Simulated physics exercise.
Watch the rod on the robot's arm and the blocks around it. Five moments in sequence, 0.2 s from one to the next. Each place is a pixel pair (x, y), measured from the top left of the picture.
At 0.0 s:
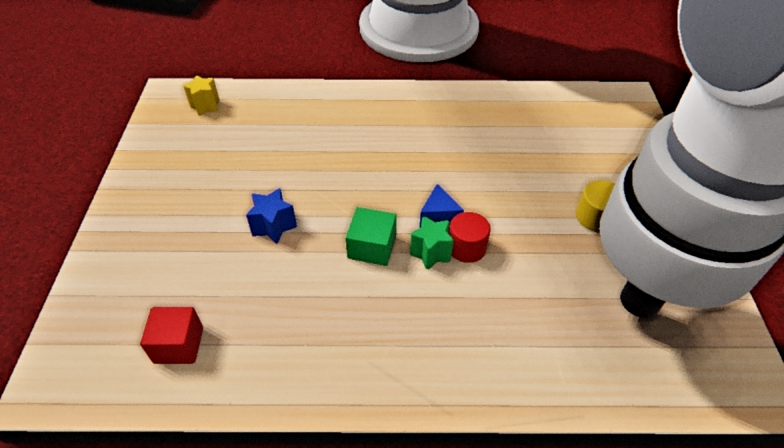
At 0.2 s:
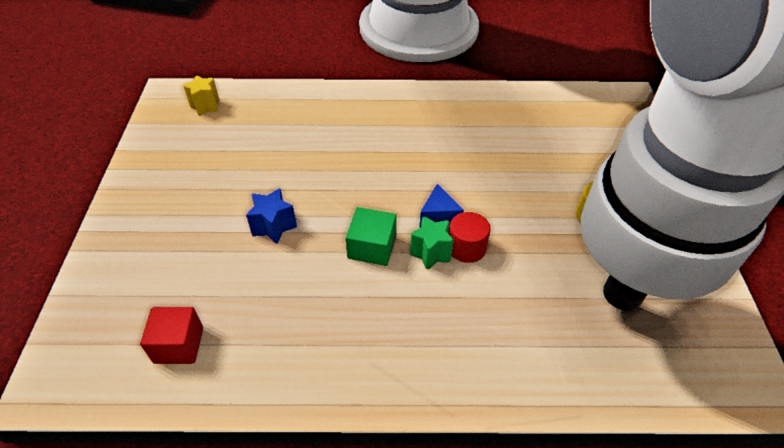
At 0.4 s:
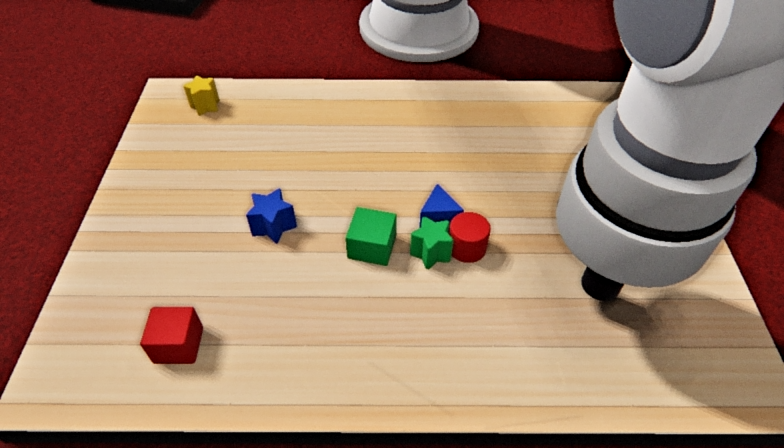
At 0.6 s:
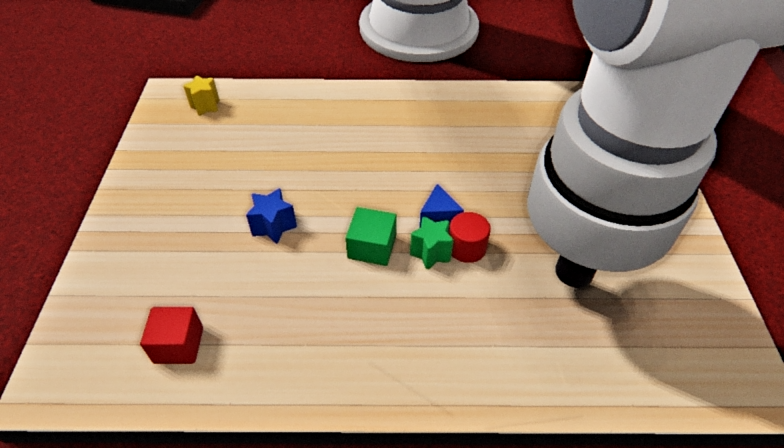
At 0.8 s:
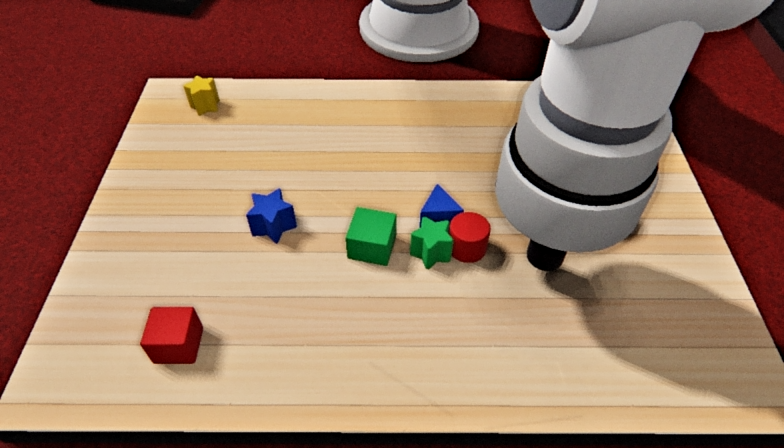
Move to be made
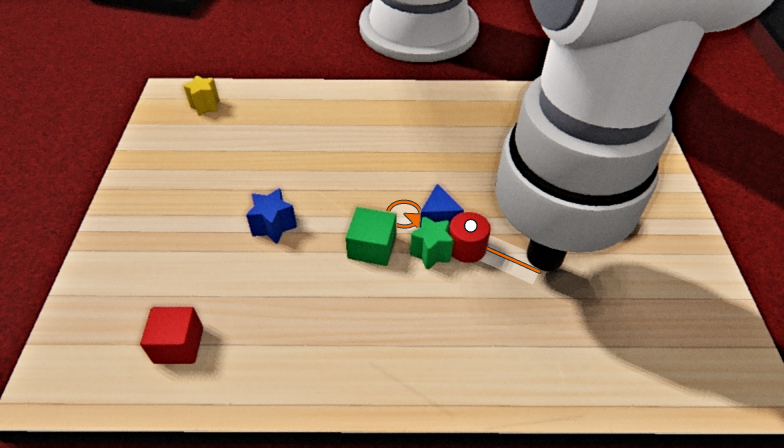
To begin with, a grey-and-white robot arm holds its black rod over the right side of a wooden board scattered with coloured blocks. The arm then moves steadily left and slightly up the board, bringing the rod nearer the red round block, while the visible blocks stay still.
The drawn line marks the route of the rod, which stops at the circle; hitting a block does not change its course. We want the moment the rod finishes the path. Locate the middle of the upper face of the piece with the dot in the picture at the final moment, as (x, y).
It ends at (369, 197).
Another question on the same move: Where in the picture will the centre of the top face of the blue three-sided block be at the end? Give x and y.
So, by the moment the path ends, you'll find the top centre of the blue three-sided block at (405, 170).
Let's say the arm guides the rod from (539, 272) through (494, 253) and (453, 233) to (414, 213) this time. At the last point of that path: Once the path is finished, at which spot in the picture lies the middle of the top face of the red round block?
Its top middle: (381, 199).
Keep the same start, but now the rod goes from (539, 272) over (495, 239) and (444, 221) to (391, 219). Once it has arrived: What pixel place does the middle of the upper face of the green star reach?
Just about (401, 253).
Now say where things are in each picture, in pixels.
The first picture shows rod tip at (640, 302); block tops, blue star at (268, 204); green square at (371, 225); green star at (433, 231); blue three-sided block at (441, 201); red round block at (471, 226).
The second picture shows rod at (622, 295); blocks unchanged.
The third picture shows rod at (600, 286); blocks unchanged.
The fourth picture shows rod at (574, 273); blocks unchanged.
The fifth picture shows rod at (545, 257); blue star at (268, 204); green square at (371, 225); green star at (433, 231); blue three-sided block at (441, 201); red round block at (471, 226).
Path on the board, from (539, 272) directly to (404, 214); the dot is on the red round block.
On the path given first. One third of the way, rod at (494, 235); green star at (424, 231), turned 20° anticlockwise; blue three-sided block at (438, 197), turned 15° anticlockwise; red round block at (457, 220).
Two thirds of the way, rod at (449, 216); green square at (360, 227); green star at (404, 232), turned 70° anticlockwise; blue three-sided block at (413, 181); red round block at (413, 205).
At the end, rod at (405, 198); blue star in place; green square at (359, 227); green star at (402, 232), turned 75° anticlockwise; blue three-sided block at (405, 170); red round block at (369, 197).
